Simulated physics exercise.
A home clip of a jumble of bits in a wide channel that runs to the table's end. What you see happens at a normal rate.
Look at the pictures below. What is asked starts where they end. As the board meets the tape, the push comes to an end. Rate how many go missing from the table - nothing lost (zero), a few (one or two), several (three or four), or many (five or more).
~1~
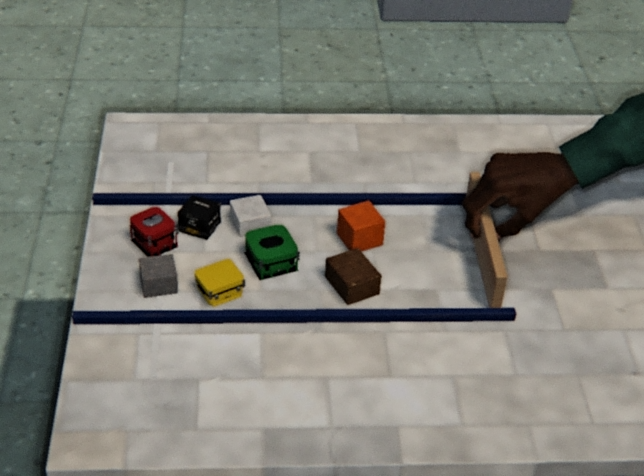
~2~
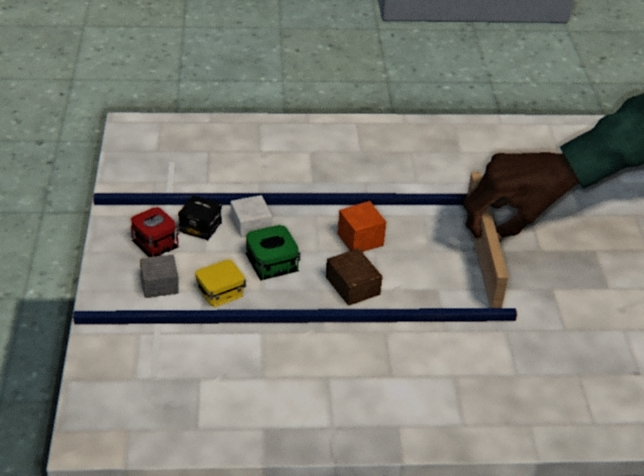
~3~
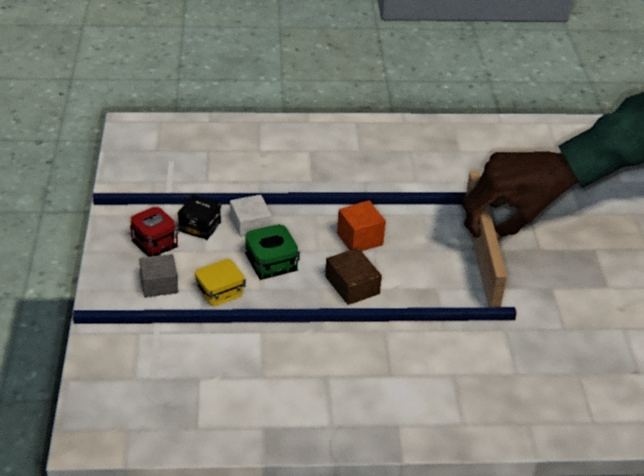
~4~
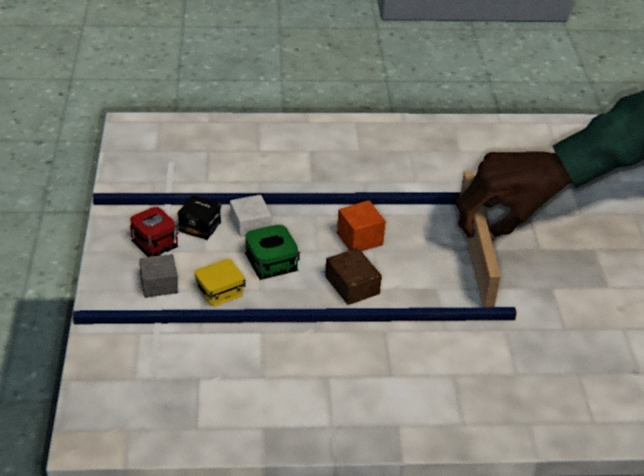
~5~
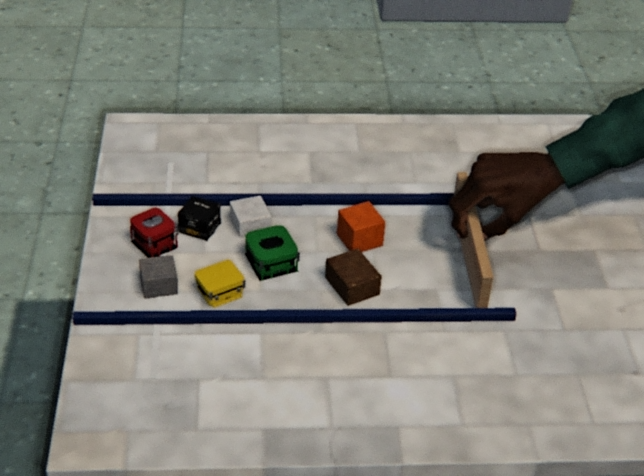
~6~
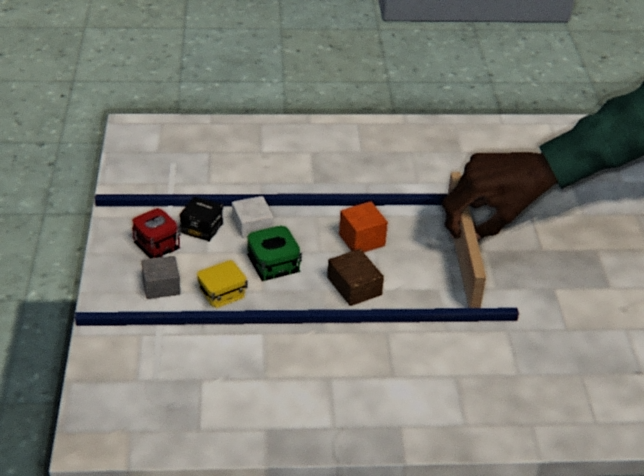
Several, three or four.
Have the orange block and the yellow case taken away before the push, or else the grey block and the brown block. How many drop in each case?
Count of fallen: 0 / 1.
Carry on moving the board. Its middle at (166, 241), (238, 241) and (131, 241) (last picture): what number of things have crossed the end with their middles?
That makes 3, 0, 6.
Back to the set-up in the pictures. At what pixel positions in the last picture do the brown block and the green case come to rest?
In the last picture they sit at about (144, 275) and about (106, 253).
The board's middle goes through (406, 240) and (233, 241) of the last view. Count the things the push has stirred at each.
The first count is 0, and then it's 8.
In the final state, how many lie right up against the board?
Contact count: 2.
Soon after, none off yet; red case at rest near (156, 234); grey block at rest near (161, 278); black box at rest near (202, 219).
Then, none off yet; red case at rest near (156, 234); grey block at rest near (160, 278); black box moved about its own width near (178, 210).
By the end, the number that fall off is three or four; fallen, black box, grey block and red case.
